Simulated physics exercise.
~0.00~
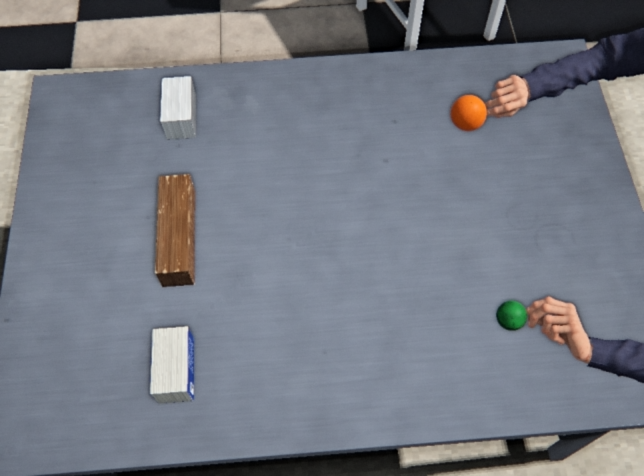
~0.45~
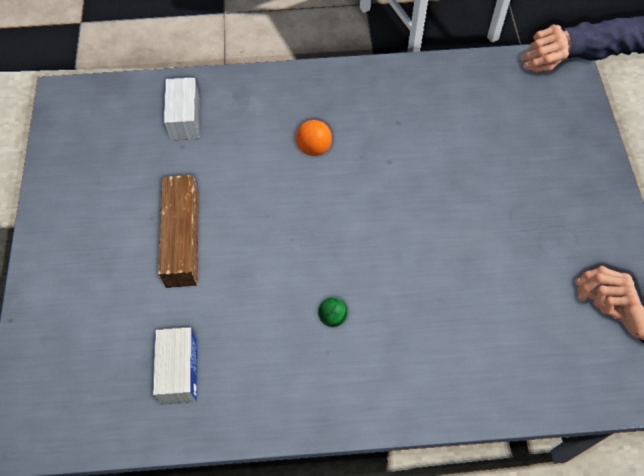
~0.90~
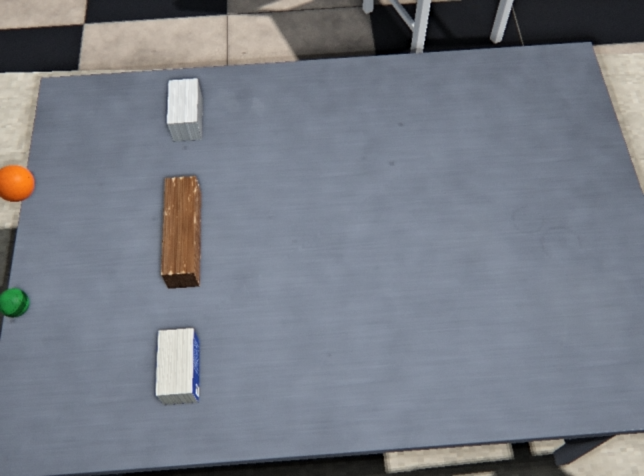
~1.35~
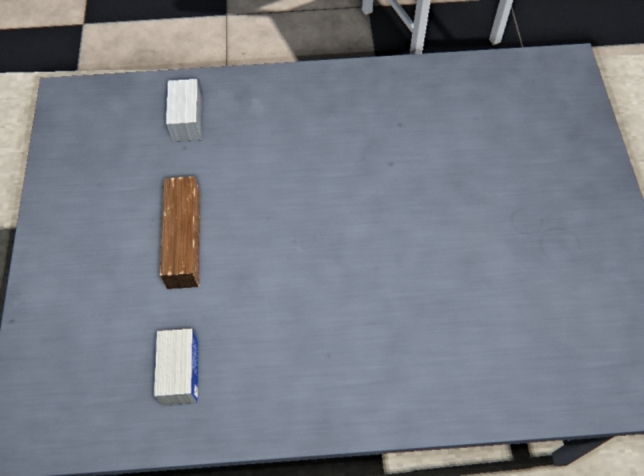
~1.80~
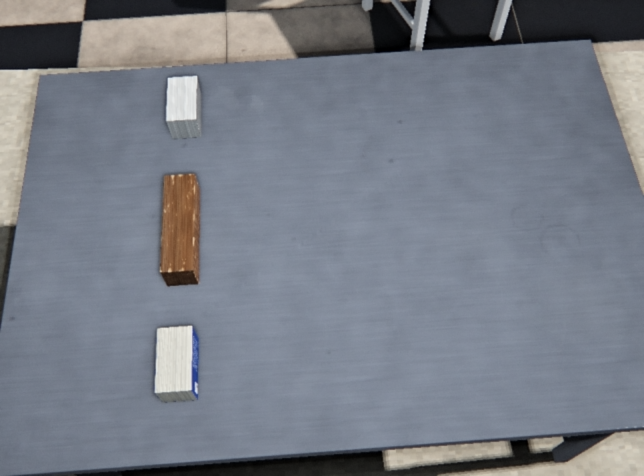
An orange and a green ball sit near the right side of a grey table, each with a hand beside it, facing a row of two pale books and a long brown block with openings between them. The hands release them and draw back as both roll left across the tabletop. The orange heads for the upper opening, the green ball for the lower one. Both pass through their gaps and reach the table's left edge. They then leave view, while the books and block remain standing in place.
